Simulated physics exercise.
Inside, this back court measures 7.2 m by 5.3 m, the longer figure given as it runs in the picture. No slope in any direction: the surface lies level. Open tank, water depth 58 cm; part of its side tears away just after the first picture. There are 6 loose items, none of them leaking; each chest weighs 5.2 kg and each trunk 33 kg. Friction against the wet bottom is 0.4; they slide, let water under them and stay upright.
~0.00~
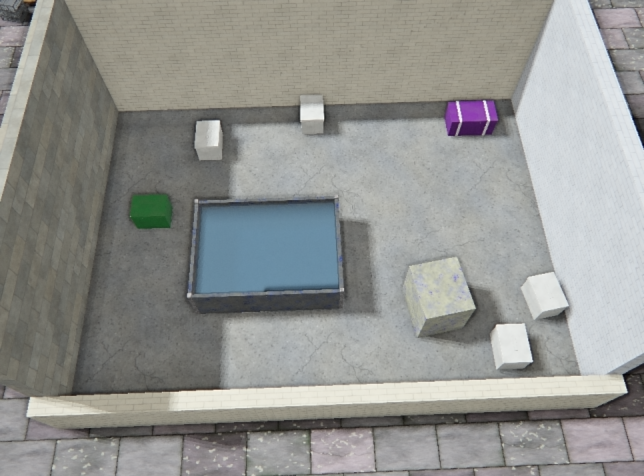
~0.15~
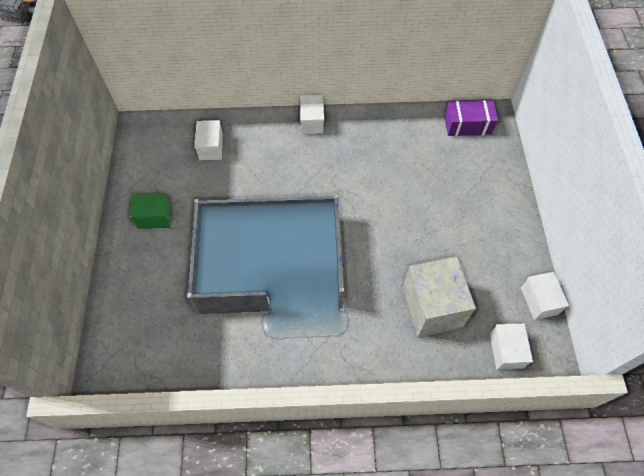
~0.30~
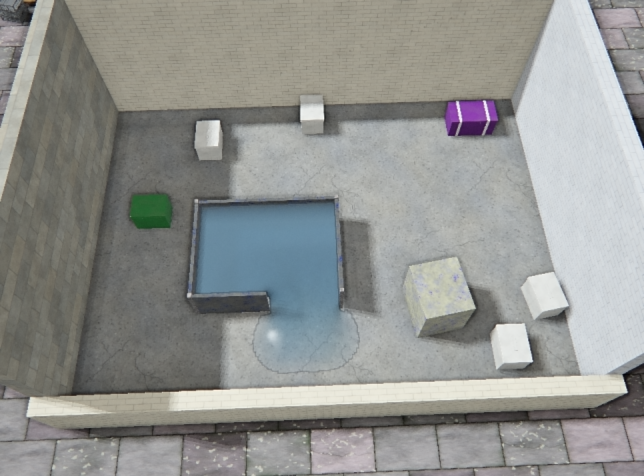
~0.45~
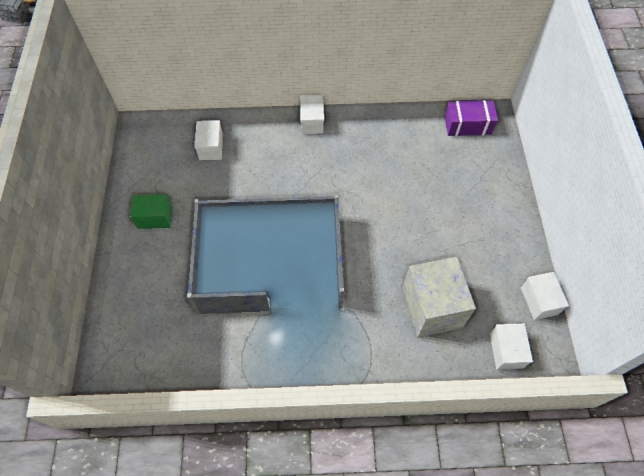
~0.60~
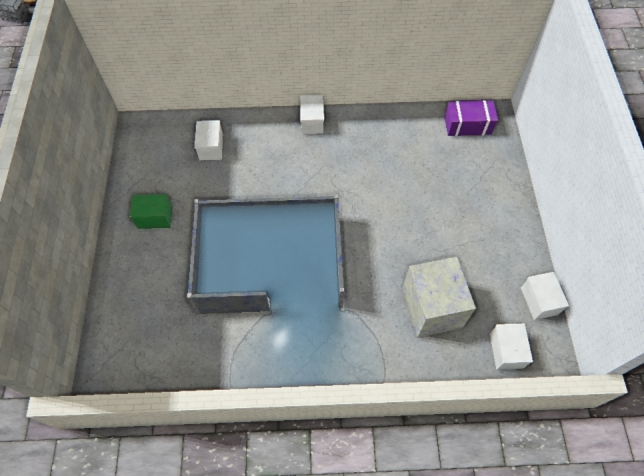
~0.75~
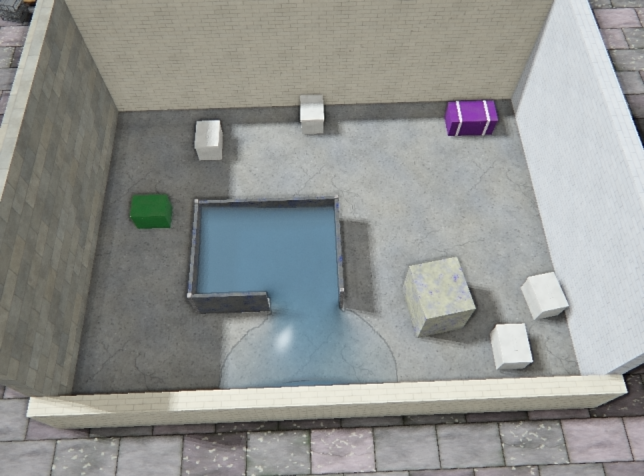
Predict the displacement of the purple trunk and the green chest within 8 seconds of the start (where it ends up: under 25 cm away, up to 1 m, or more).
Result - purple trunk: Almost no movement; green chest: Large displacement.
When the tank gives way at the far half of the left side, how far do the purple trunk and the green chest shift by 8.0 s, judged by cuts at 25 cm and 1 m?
Well, the purple trunk basically stays there and the green chest goes a long way.
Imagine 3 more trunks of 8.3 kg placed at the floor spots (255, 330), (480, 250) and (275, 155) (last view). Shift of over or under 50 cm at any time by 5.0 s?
In sequence: Goes beyond; goes beyond; stays within.
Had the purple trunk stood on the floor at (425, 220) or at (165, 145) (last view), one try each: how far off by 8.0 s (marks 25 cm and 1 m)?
Order of tries: It keeps its spot; it keeps its spot.
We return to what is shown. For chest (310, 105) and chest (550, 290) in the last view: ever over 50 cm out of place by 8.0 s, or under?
In sequence - stayed below the line; crossed the line.
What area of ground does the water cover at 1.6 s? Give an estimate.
Wet: Near 9.5 m2.
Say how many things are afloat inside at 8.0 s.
The number is 4.
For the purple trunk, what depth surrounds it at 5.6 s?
6 cm, roughly.
After 1.6 s the purple trunk is near (473, 111), 0.0 m from its start, aground; the green chest is near (149, 206), 0.0 m from its start, aground; 0 afloat.
After 3.6 s the purple trunk is near (473, 111), 0.0 m from its start, aground; the green chest is near (150, 204), 0.0 m from its start, aground; 1 afloat.
After 5.6 s the purple trunk is near (472, 109), 0.0 m from its start, aground; the green chest is near (219, 157), 1.4 m from its start, aground; 1 afloat.
After 8.0 s the purple trunk is near (472, 109), 0.0 m from its start, aground; the green chest is near (275, 147), 2.3 m from its start, aground; 4 afloat.
